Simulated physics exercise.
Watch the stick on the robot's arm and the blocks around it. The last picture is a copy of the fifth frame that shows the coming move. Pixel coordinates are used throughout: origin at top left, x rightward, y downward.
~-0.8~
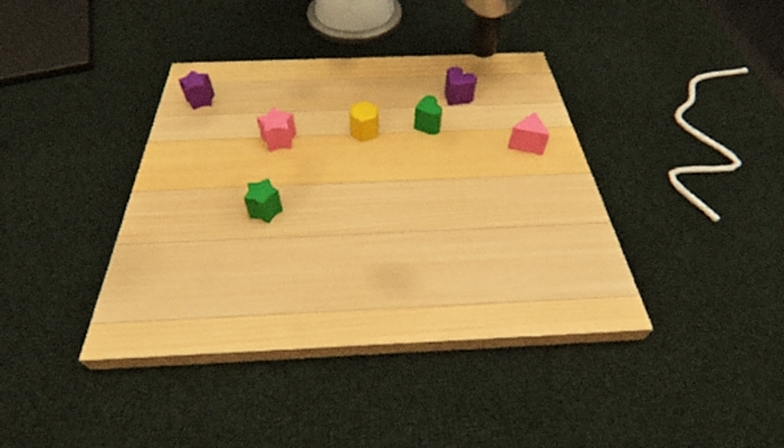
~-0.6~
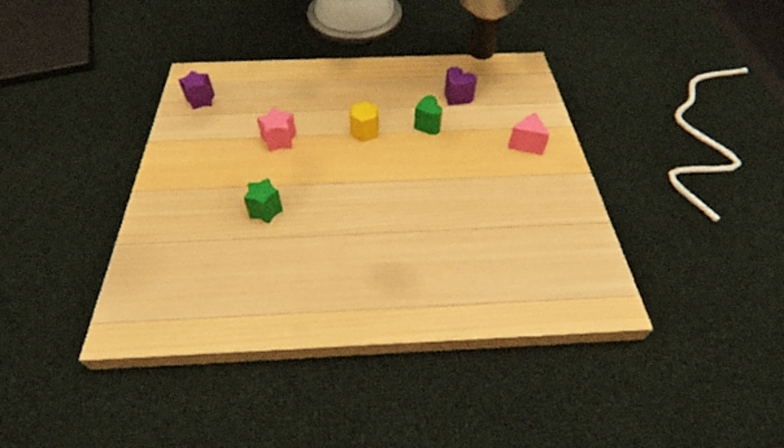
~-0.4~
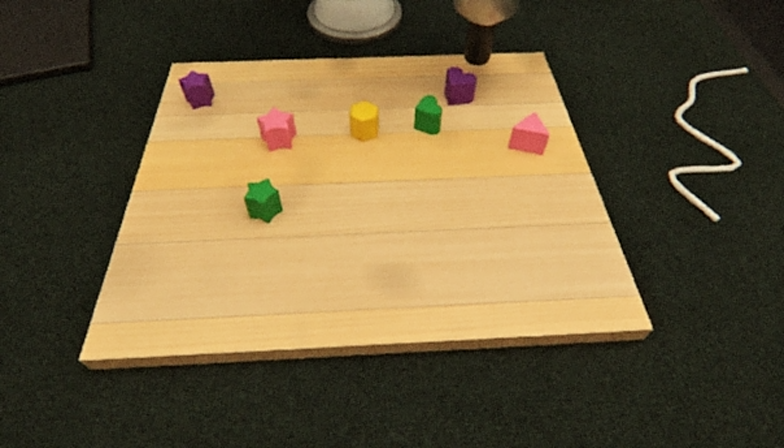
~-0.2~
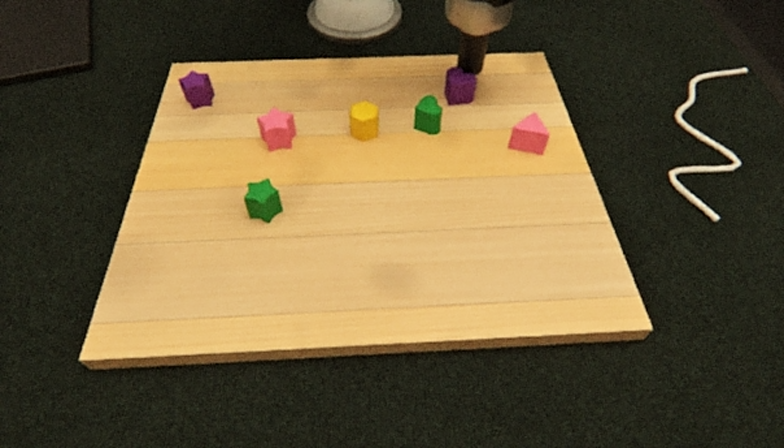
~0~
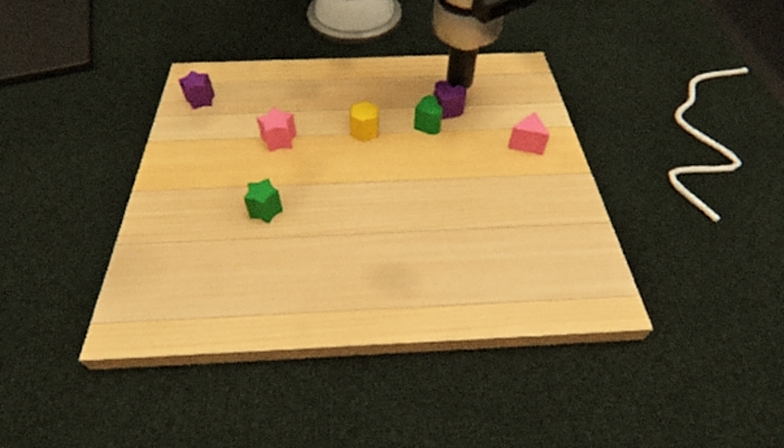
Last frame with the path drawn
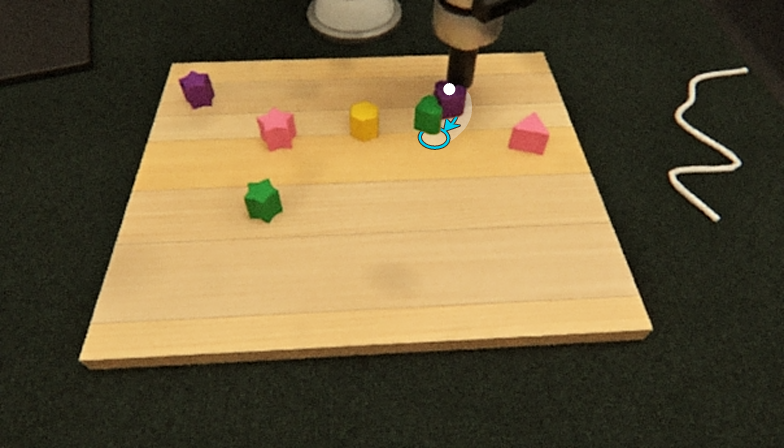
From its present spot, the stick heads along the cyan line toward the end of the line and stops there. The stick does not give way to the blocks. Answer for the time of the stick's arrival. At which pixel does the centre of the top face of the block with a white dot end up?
Its top face will be centred at roughly (418, 129).
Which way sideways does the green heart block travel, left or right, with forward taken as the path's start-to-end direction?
The answer is right: Facing from the path's start to its end, that's where the green heart block shifts.
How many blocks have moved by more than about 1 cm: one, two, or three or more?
My forecast: 2.
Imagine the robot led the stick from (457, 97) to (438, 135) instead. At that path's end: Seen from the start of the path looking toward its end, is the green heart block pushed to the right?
Going by the path, yes.
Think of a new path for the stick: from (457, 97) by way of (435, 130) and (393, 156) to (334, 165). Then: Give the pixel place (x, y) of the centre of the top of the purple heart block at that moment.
Its top middle will sit at (382, 157).
Path on the board, from (457, 97) over (458, 112) and (450, 126) to (434, 138); the dot is on the purple heart block.
On the path given first. Halfway along, stick at (457, 105); green heart block at (417, 113), turned 20° clockwise; purple heart block at (441, 110), turned 15° clockwise.
At the end, stick at (436, 123); yellow hexagon in place; green heart block at (396, 118), turned 40° clockwise; purple heart block at (418, 129), turned 15° clockwise.
